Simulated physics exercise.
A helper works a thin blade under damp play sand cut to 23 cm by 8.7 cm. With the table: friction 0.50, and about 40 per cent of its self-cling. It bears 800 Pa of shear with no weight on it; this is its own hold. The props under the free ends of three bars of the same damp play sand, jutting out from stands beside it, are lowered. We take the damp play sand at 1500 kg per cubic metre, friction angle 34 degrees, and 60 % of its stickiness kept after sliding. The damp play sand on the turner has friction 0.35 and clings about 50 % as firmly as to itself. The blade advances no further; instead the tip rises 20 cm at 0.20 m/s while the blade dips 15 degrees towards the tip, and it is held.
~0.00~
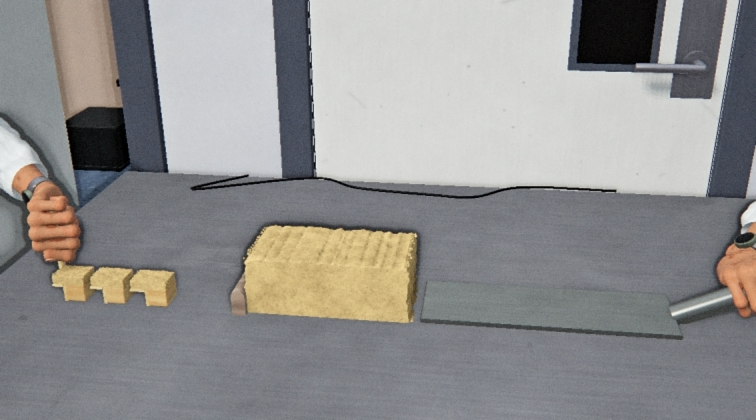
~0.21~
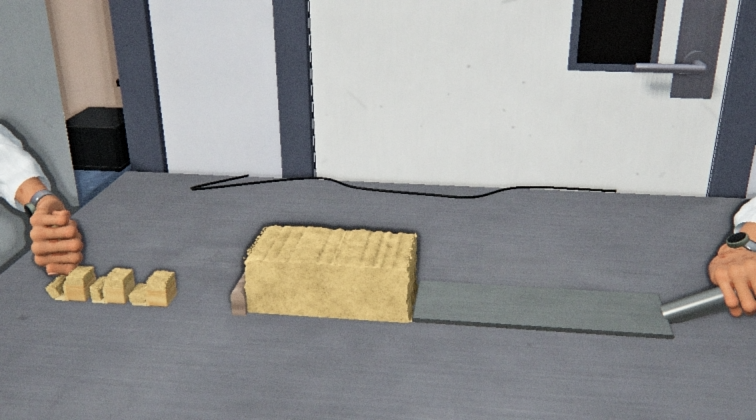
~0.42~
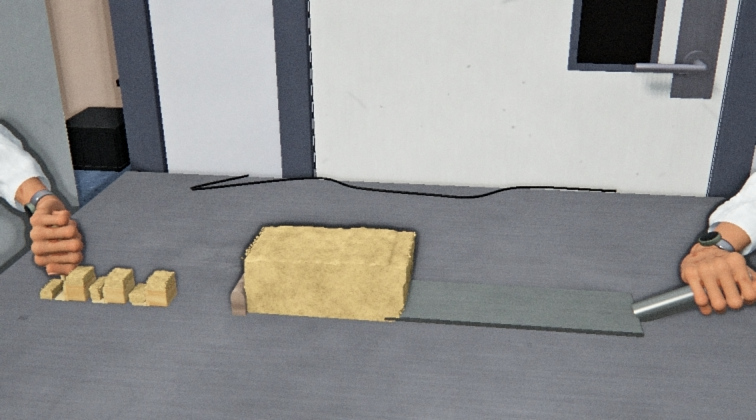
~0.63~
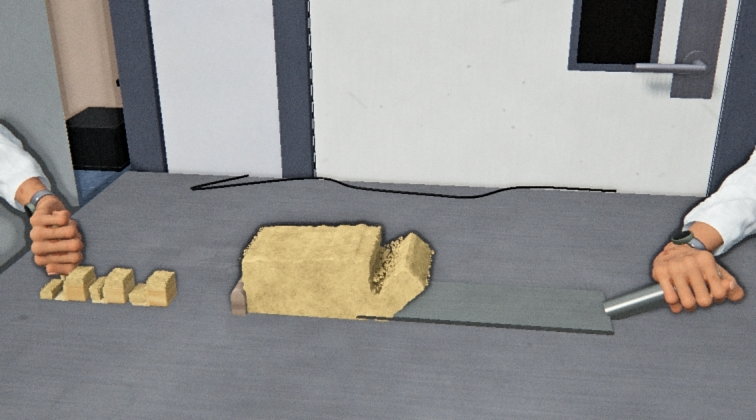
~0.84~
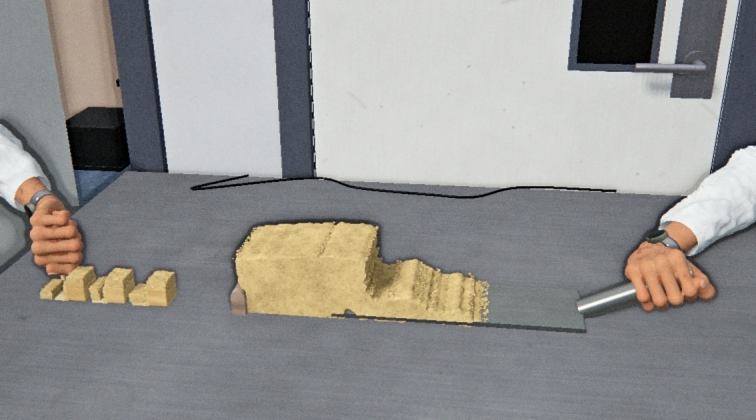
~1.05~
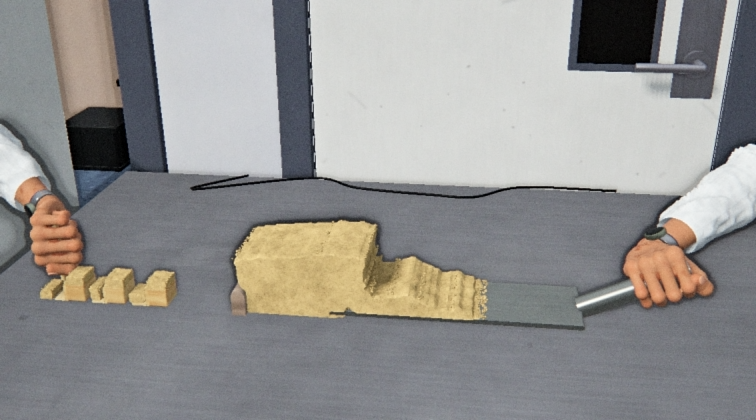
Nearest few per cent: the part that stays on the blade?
Some 22 percent.
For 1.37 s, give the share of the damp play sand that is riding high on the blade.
Roughly 8 per cent.
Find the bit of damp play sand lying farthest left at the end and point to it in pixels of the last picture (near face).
Roughly at the pixel (148, 302).
After 1.37 s, the tip is 6.7 cm up.
After 1.75 s, the tip is 14 cm up.
After 2.13 s, the tip is 20 cm up and 40 % is riding high on the blade.
After 2.51 s, the tip is 20 cm up and 22 % is riding high on the blade.
After 3.00 s, the tip is 20 cm up and 22 % is riding high on the blade.
